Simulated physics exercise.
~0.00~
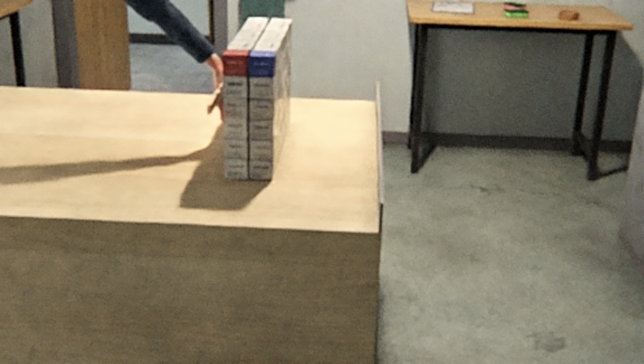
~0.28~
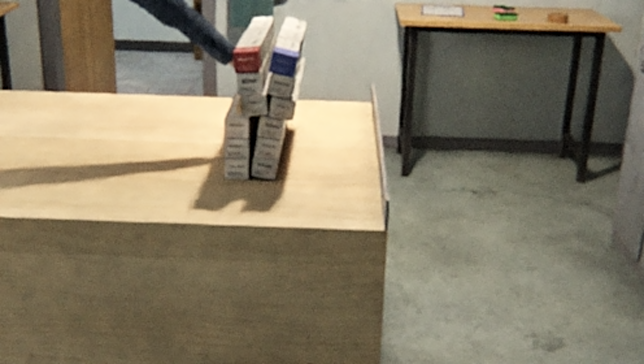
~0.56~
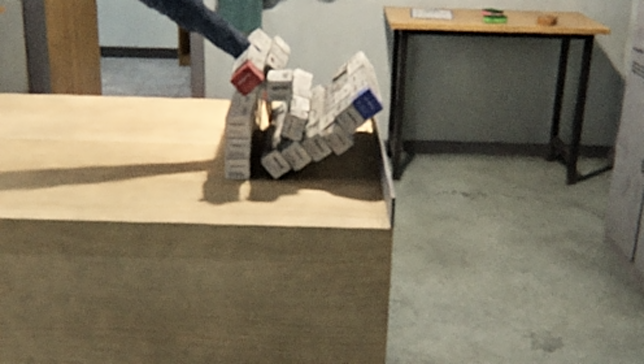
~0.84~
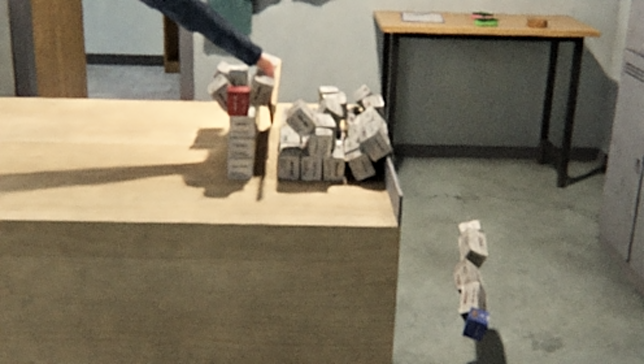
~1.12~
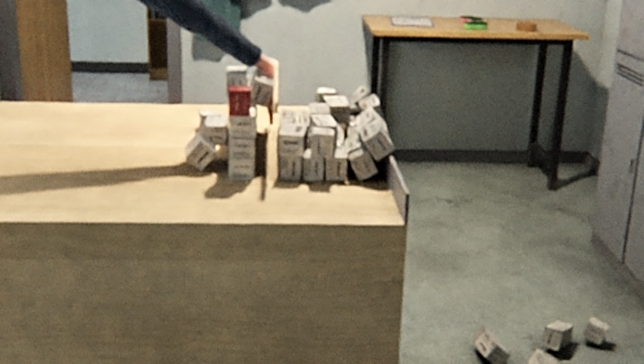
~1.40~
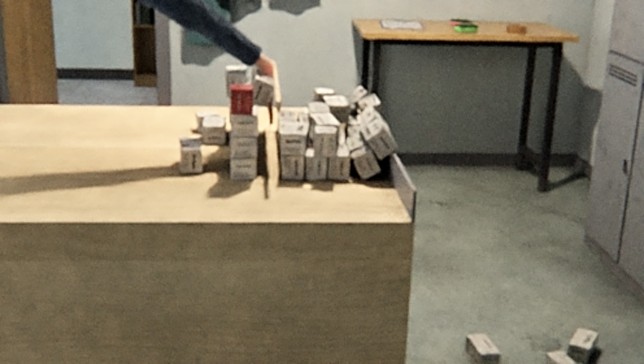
A stack of small white boxes collapsed across a wooden bench as a hand pushed it from behind with an upright board, and a few tumbled off the right end onto the floor while most stayed heaped on top, the red one included.
